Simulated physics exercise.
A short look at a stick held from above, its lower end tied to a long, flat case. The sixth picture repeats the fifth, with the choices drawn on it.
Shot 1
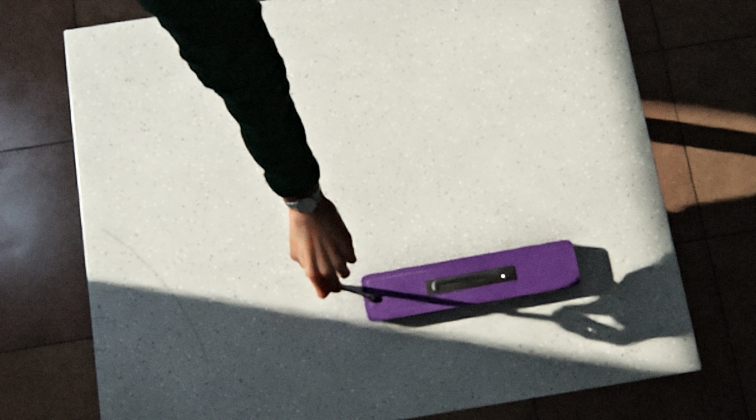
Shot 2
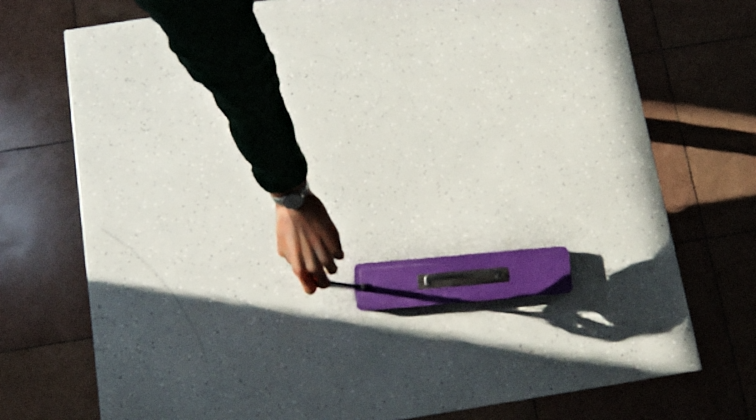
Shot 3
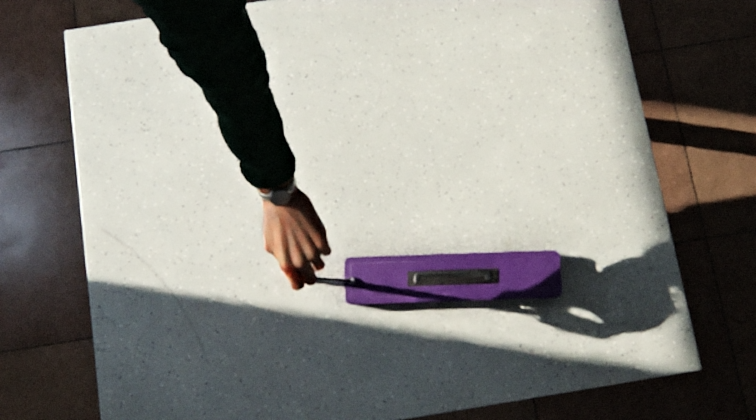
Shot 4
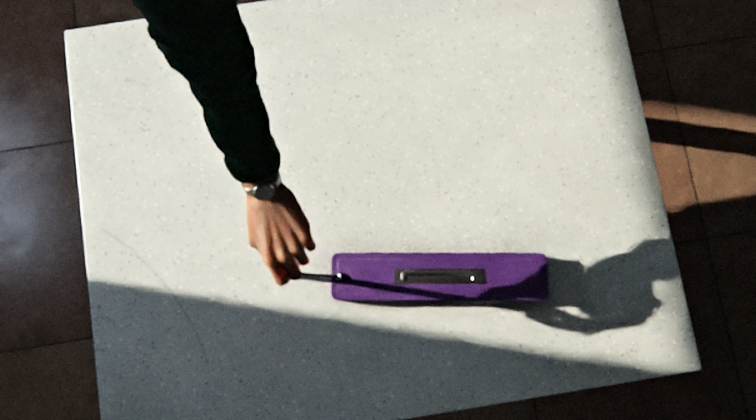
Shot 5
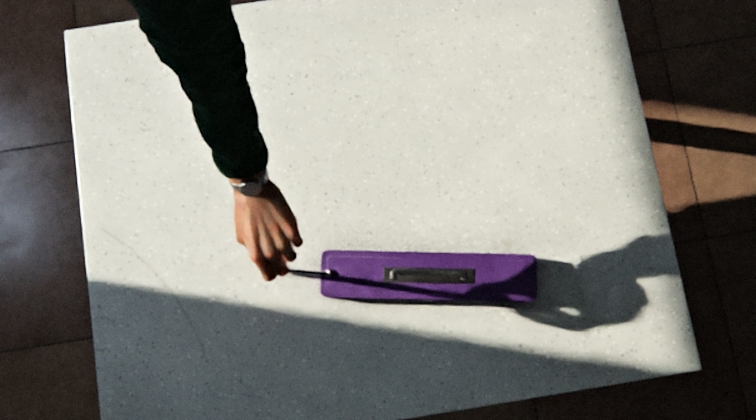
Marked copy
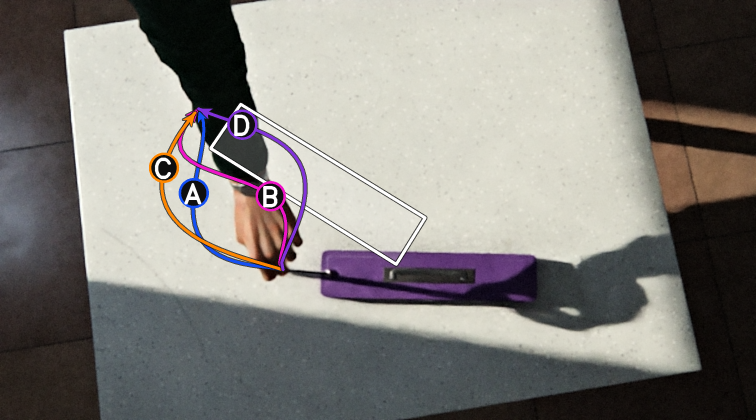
Purple case sliding a short way left across a pale tabletop, turning slightly, as a dark-sleeved arm draws it by a thin stick.
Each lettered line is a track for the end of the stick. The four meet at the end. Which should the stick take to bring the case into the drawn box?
Take D.
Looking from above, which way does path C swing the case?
It turns clockwise.
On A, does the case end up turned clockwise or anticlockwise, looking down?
Clockwise.
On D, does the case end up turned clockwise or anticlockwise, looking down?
On that path, clockwise.
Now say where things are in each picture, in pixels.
In the first frame, purple case (471, 280).
In the second frame, purple case (463, 278).
In the third frame, purple case (453, 277).
In the fourth frame, purple case (440, 276).
In the fifth frame, purple case (429, 275).
On the marked copy, A from (283, 270) via (193, 217) to (198, 109); B from (283, 270) via (243, 182) to (198, 109); C from (283, 270) via (175, 220) to (195, 113); D from (283, 270) via (299, 163) to (198, 109); the outline at (317, 183).
Taking D. A third of the way, foot of the stick (305, 194), middle of the case (421, 263).
Two thirds of the way, foot of the stick (262, 133), middle of the case (375, 217).
When it is over, foot of the stick (199, 109), middle of the case (318, 181); it lies in the outline.
As for the rest, A leaves its middle at (291, 212); B leaves its middle at (296, 201); C leaves its middle at (276, 219).
